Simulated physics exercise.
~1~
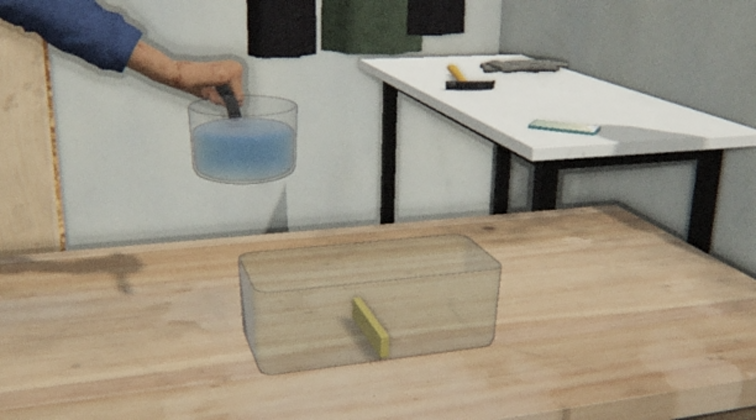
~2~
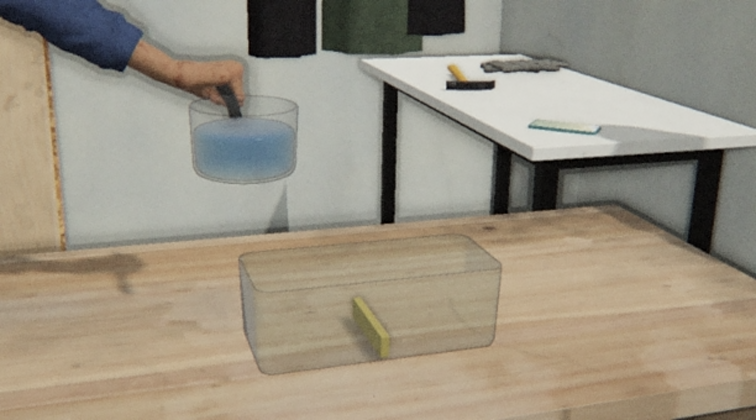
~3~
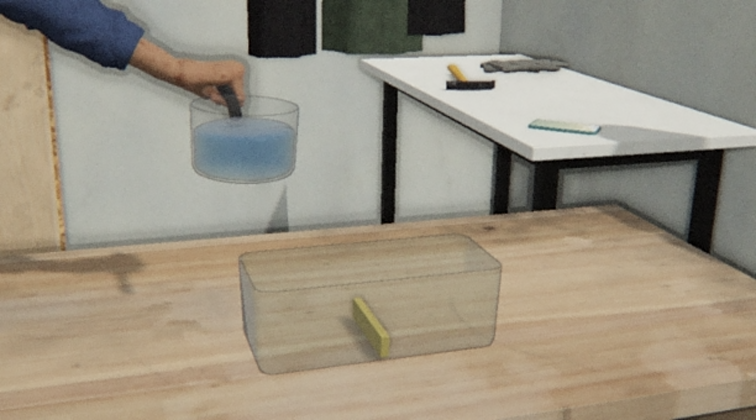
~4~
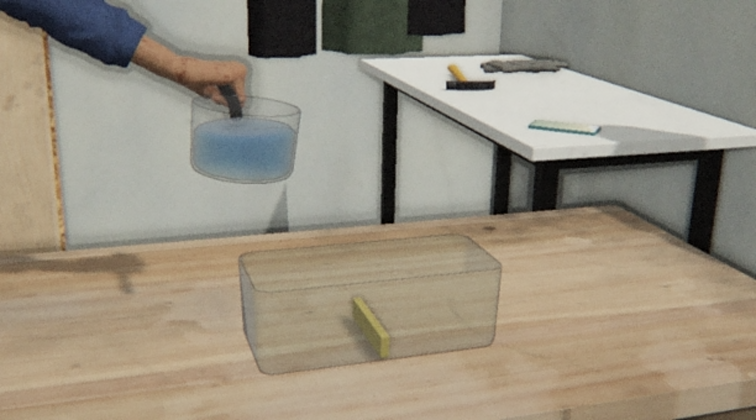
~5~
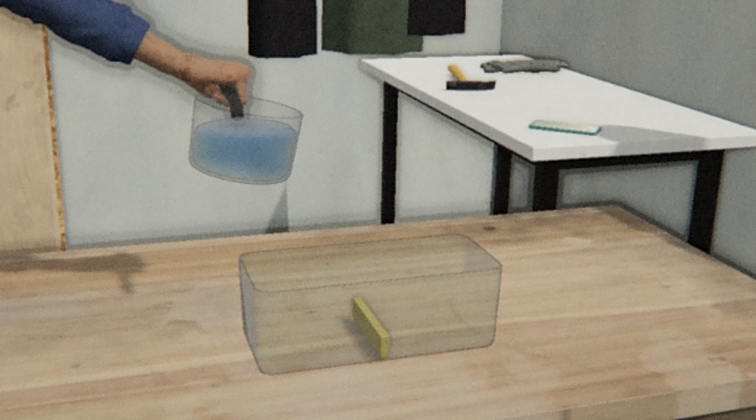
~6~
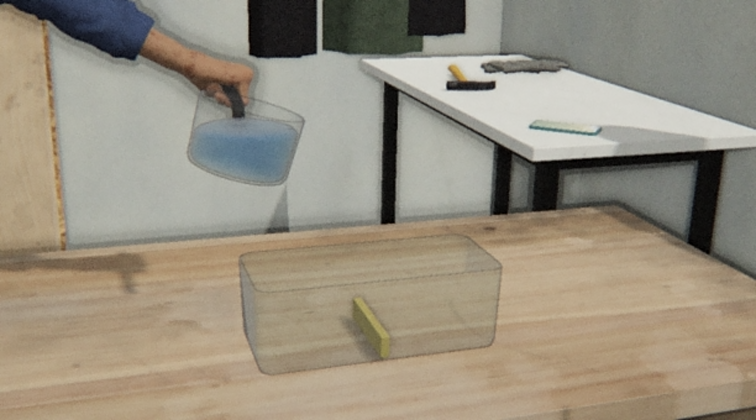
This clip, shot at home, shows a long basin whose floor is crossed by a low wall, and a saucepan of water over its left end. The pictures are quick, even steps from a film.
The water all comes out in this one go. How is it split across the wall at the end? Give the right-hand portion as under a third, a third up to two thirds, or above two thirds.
The right-hand portion is under a third.
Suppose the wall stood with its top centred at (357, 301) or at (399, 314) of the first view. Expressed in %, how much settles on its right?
Around 15 percent in try one and around 15 percent in try two.
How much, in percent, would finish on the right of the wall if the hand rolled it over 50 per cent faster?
I'd say roughly 20 in every hundred ends up there.
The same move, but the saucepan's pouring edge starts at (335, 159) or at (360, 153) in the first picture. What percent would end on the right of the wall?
Around 50 percent first, around 70 percent second.
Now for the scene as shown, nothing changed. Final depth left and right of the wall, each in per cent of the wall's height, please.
Close to 80 for the left and 10 for the right.
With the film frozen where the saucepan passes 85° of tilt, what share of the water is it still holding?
Close to 55 per cent.
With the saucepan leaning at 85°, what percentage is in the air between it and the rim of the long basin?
It's close to 40 percent.
A moment on, the saucepan is tipped on its side and 56 per cent is still to pour, 4 is left of the wall and 0 right of it.
Next, the saucepan is tipped right over and 6 per cent is still to pour, 75 is left of the wall and 3 right of it.
Then the saucepan is tipped right over and 0 per cent is still to pour, 84 is left of the wall and 12 right of it.
Later the saucepan is tipped right over and 0 per cent is still to pour, 81 is left of the wall and 15 right of it.
Finally, 81 per cent lies left of the wall, 15 right of it and 4 outside.
